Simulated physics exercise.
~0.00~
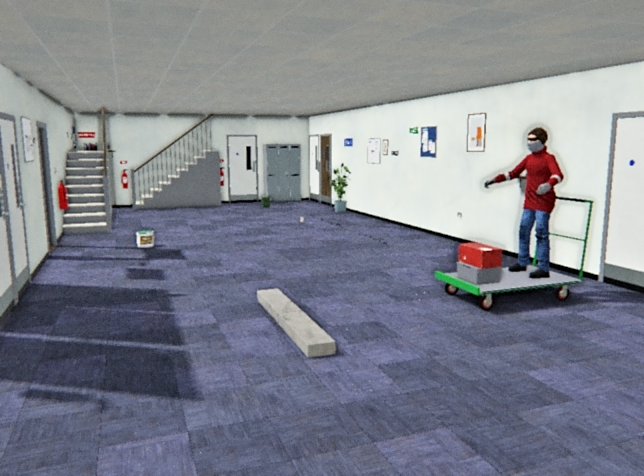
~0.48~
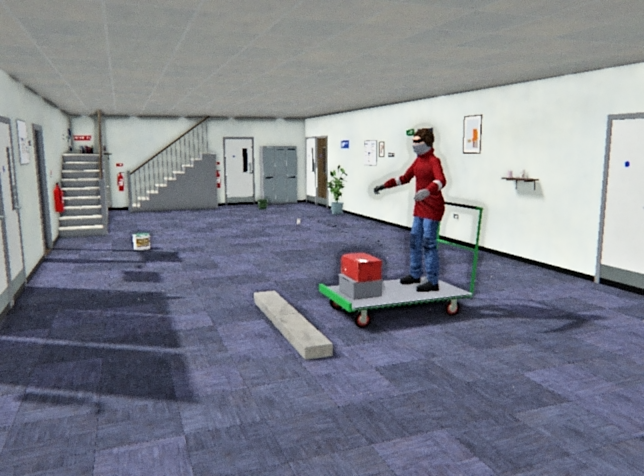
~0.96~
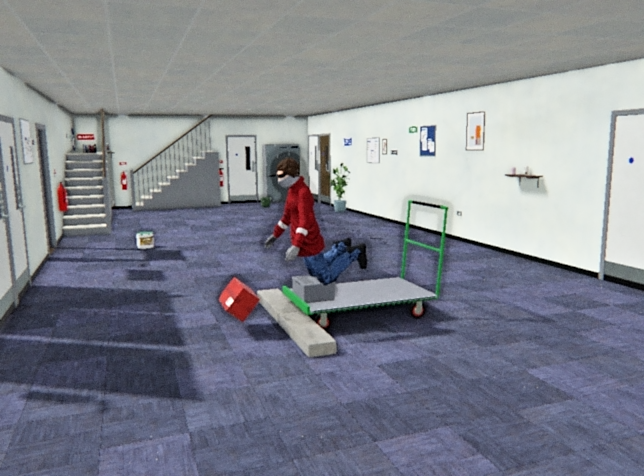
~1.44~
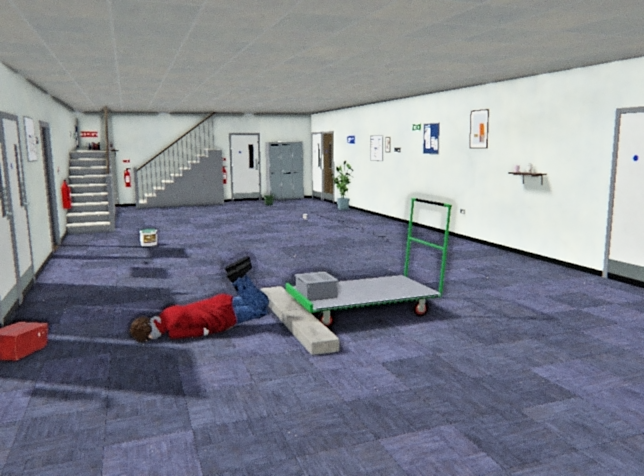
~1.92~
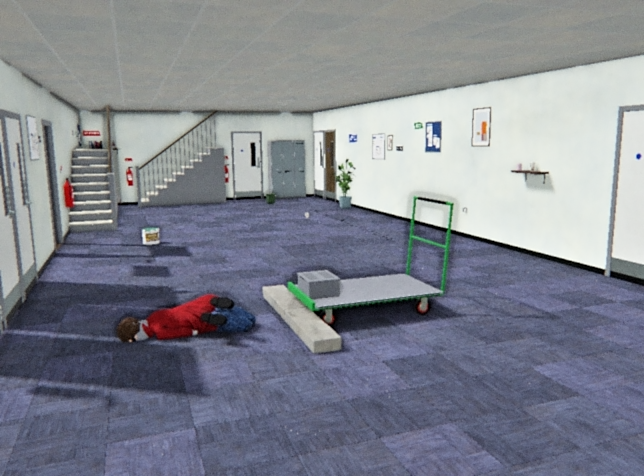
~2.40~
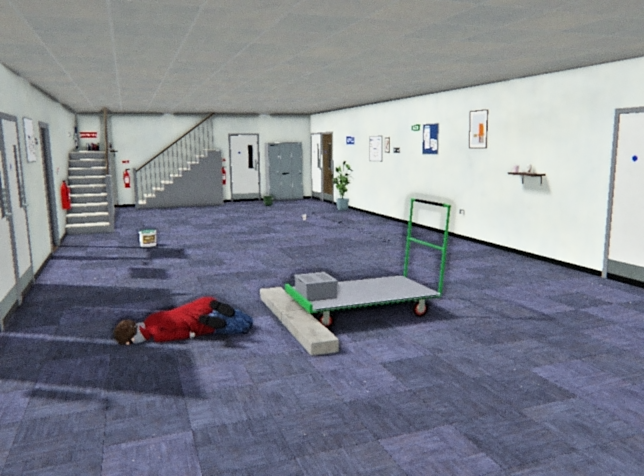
A person in a red top rode a green-edged trolley left across a carpeted hall until it stopped at a kerb, pitching them and a red box over the front; they ended lying face down beyond the kerb, while a grey box stayed aboard.
